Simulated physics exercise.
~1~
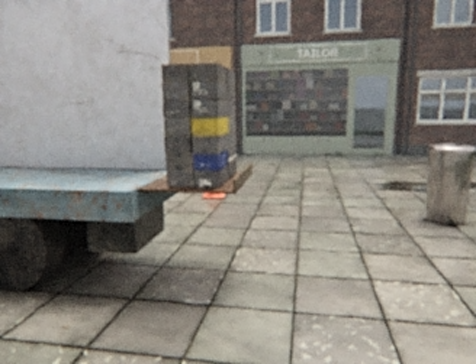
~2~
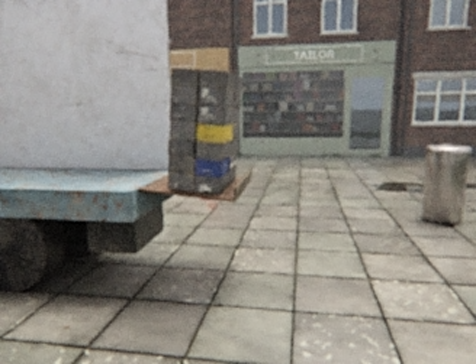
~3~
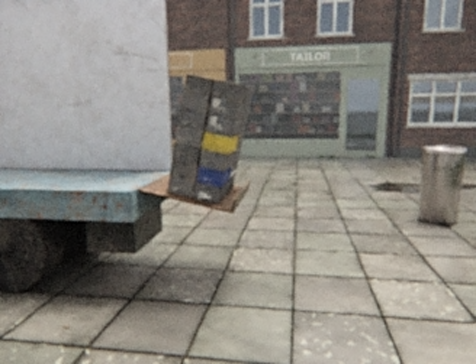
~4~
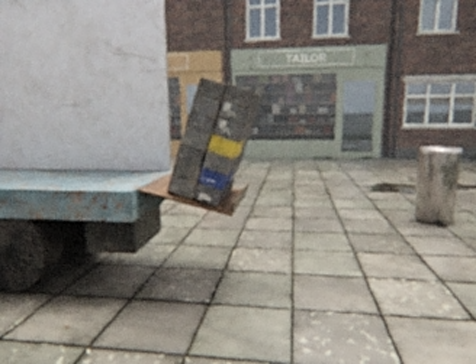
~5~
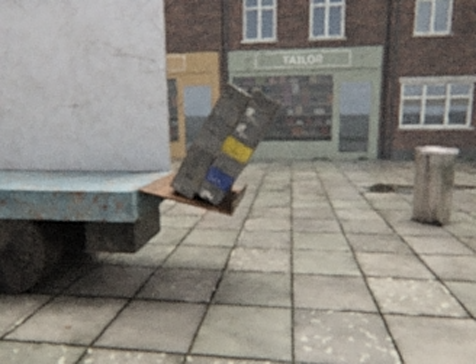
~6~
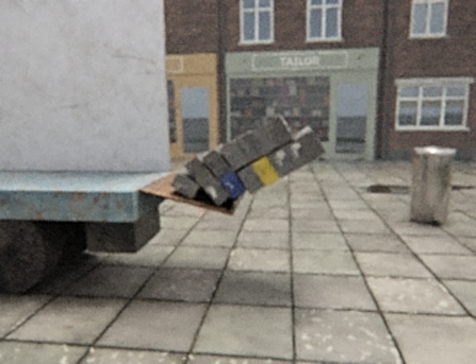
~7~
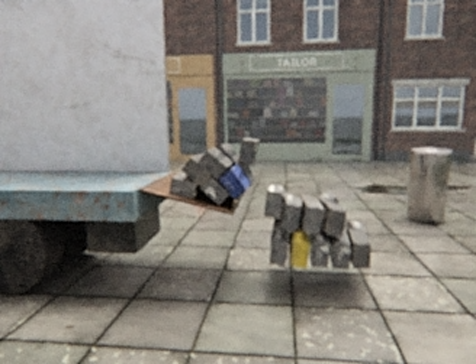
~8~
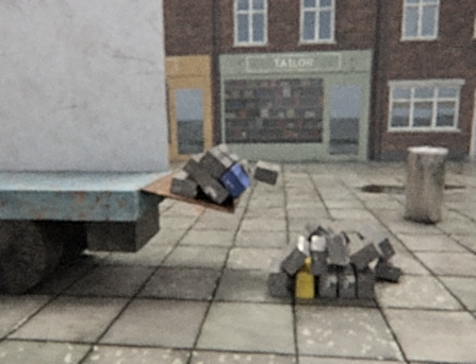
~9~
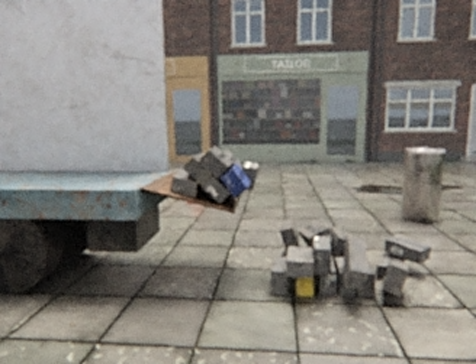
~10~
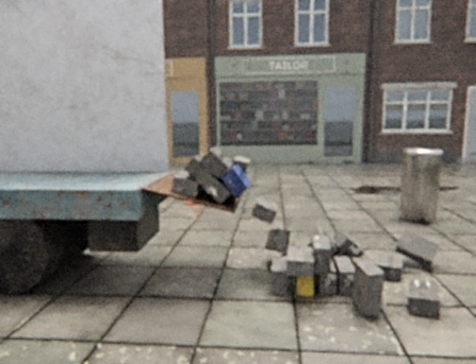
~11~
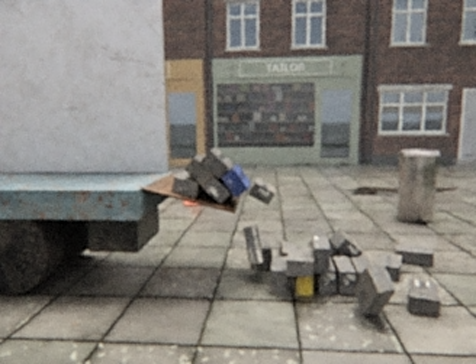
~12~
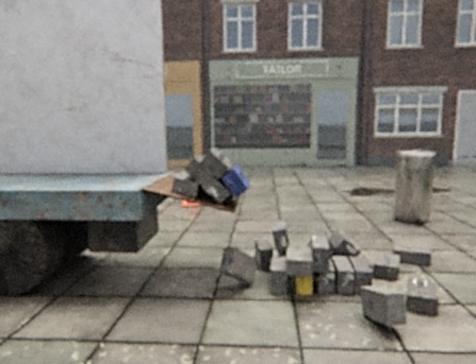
A tall stack of dark grey boxes, with one yellow and one blue among them, stands on the tail lift of a pale lorry at the left. Across the paved square are a brick building with a green-fronted tailor's shop and a metal bin to the right, the view drifting slightly sideways. The platform tips down towards the right and the stack leans with it, then topples outward. The upper boxes, including the yellow one, drop to the paving and scatter. A few more slide off after them, leaving the blue box in a small slumped heap on the sloping platform.
